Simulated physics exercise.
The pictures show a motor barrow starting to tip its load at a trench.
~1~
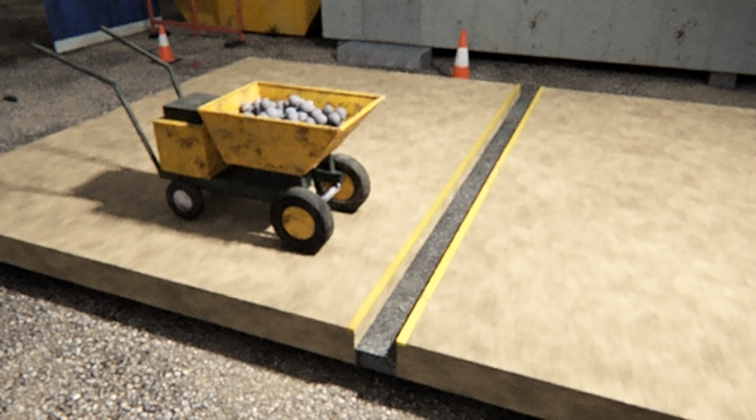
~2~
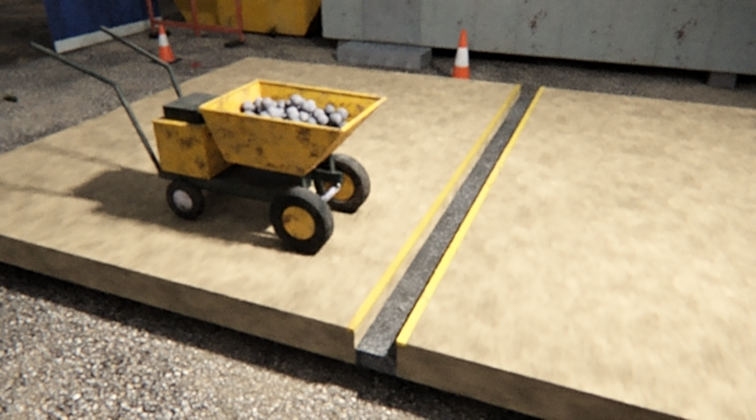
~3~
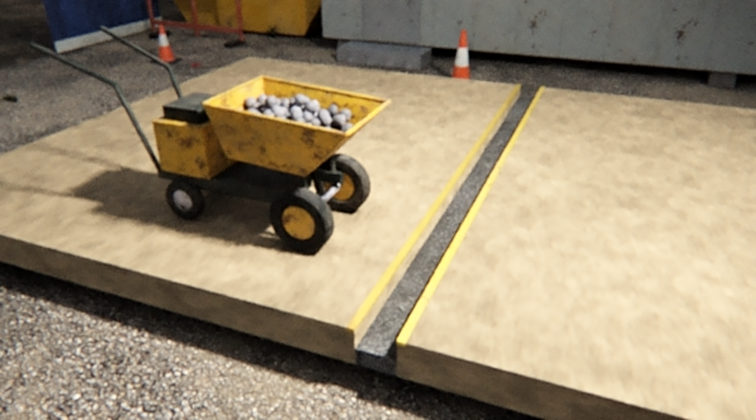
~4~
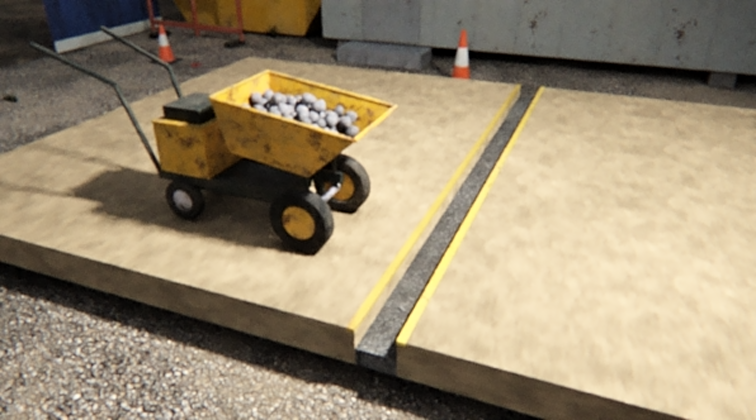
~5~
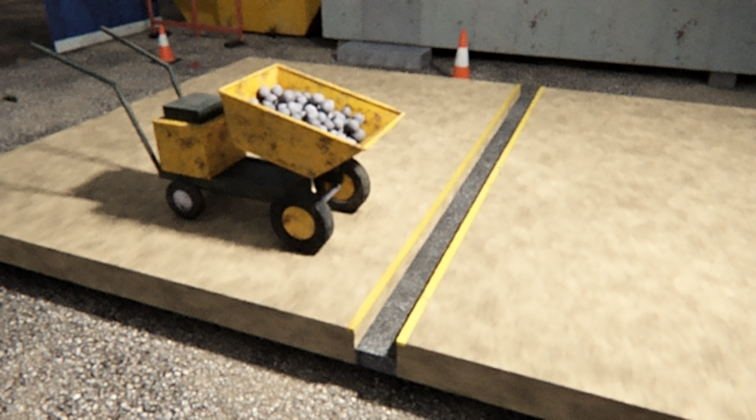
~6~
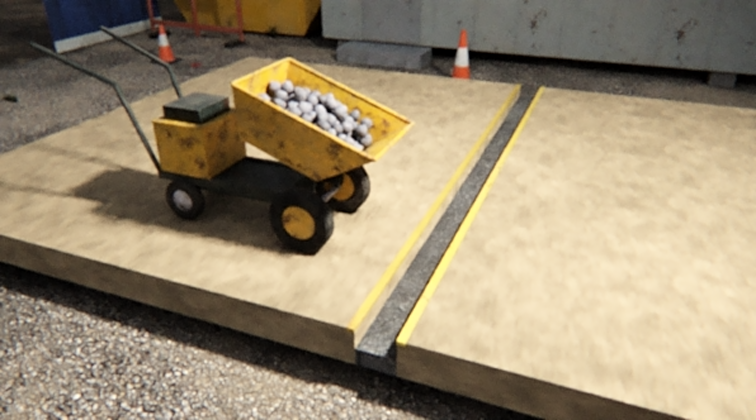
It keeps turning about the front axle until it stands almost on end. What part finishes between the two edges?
The trench ends with only the smaller part of it.
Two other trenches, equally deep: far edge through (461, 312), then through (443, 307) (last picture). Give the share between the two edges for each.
Near 70 % and 60 %.
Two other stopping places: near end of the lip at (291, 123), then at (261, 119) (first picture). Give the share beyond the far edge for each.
Roughly 0 per cent, and 0 per cent.
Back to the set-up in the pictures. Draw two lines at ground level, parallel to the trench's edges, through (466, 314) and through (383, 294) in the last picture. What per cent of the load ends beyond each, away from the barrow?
Roughly 10 per cent, and 70 per cent.
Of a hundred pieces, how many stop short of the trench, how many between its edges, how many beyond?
Short: 0 %, between: 35 %, beyond: 35 %.
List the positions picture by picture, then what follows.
In the first frame, lip of the skip at (339, 130), level; top of the load at (290, 114), round cobbles; first edge of the trench at (376, 291); far edge at (423, 303), the trench under half as wide as the skip, and about half as deep as wide.
In the second frame, lip of the skip at (341, 131), tipped barely; top of the load at (278, 114).
In the third frame, lip of the skip at (346, 135), tipped barely; top of the load at (282, 112).
In the fourth frame, lip of the skip at (354, 141), tipped a little; top of the load at (276, 113).
In the fifth frame, lip of the skip at (364, 149), tipped a little; top of the load at (293, 111).
In the sixth frame, lip of the skip at (374, 160), tipped clearly; top of the load at (283, 107); first edge of the trench at (376, 291); far edge at (423, 303).
Soon, skip tipped steeply; all in the skip.
A while on, skip tipped right over; most in the skip; a small part in or heaped over the trench; a small part beyond it; a stray few falling.
Towards the end, skip tipped right over; about a third in the skip; about a third in or heaped over the trench; about a third beyond it.
Finally, skip tipped right over; about a third in the skip; about a third in or heaped over the trench; about a third beyond it.
